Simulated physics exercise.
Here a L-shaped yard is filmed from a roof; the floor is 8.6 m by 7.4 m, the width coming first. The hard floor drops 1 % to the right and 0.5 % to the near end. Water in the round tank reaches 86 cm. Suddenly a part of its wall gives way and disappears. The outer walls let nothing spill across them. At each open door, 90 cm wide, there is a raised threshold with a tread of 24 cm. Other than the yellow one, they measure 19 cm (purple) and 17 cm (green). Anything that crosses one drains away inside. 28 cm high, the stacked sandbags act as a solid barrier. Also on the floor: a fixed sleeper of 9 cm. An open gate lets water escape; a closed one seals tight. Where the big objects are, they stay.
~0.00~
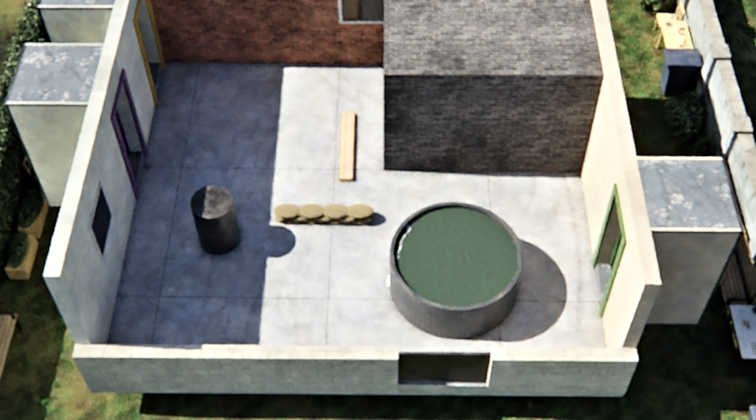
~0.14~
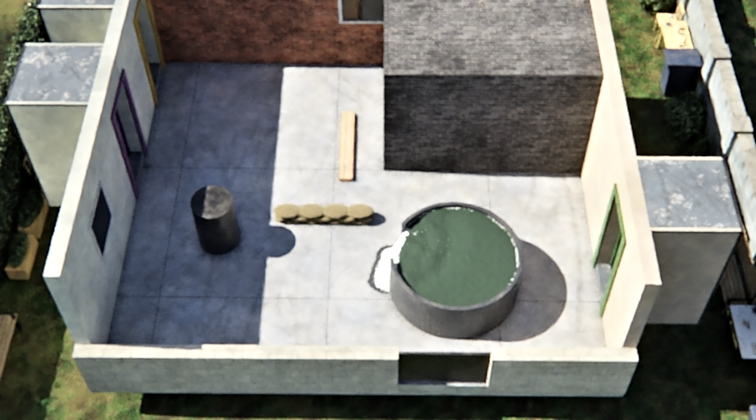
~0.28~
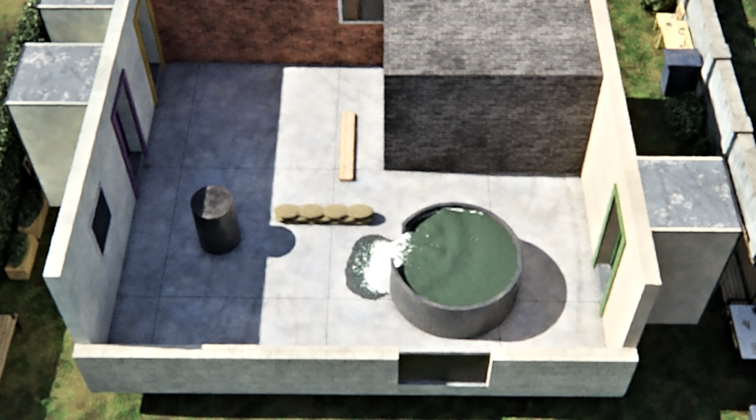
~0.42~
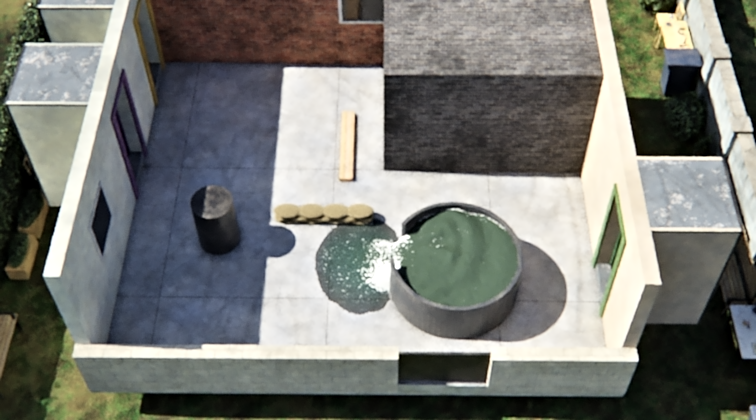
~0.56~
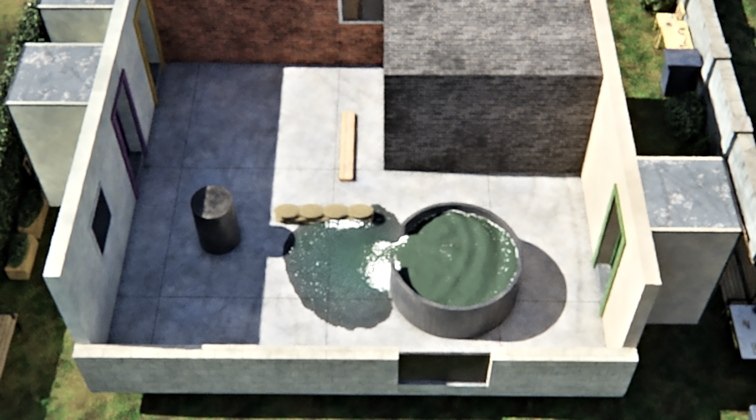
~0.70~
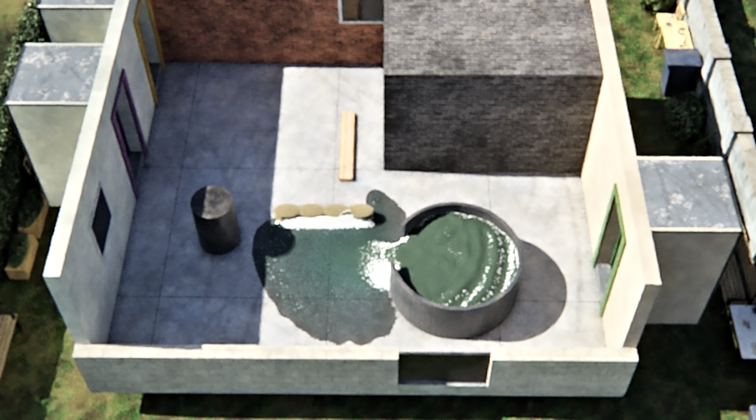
Dark green water sits still in a round tank in a walled yard, then pours out through a gap in the tank's left side. It spreads leftward across the pale floor in a widening, foam-flecked puddle, reaches the row of sandbags, and runs along them into the shade and around their right end.
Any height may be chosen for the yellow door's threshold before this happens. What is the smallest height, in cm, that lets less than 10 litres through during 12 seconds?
About 7 cm.
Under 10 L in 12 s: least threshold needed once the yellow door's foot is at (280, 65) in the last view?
It needs roughly 7.0 cm.
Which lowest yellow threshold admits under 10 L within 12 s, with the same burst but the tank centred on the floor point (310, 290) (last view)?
Then roughly 7.0 cm.
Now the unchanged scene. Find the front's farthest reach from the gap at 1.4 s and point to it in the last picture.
In the last picture, around (155, 201).
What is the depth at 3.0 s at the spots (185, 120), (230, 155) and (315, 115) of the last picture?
About 2, 2 and 0 cm.
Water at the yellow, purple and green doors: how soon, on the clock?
Yellow 3.0 s / purple 1.8 s / green 8.0 s.
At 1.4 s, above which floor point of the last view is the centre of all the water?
I'd put it close to (407, 277).
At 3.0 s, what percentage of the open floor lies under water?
Close to 50 per cent is wet.
After 1.4 s water covers 25 % of the floor, deepest (56 cm) near (245, 240); it has not reached the yellow door.
After 3.0 s water covers 50 % of the floor, deepest (38 cm) near (103, 368); 3 cm at the yellow door, 0 litres in over its 21 cm threshold.
After 12.0 s water covers 95 % of the floor, deepest (14 cm) near (604, 374); 4 cm at the yellow door, 0 litres in over its 21 cm threshold.
At the yellow door as built, the water arrived by 3.0 s and peaked near 10 cm at 7.0 s.
With a threshold of 6 cm, 18 litres would have come in within the 12 s; with 8 cm, 4 litres. So under 10 litres takes about 7 cm.
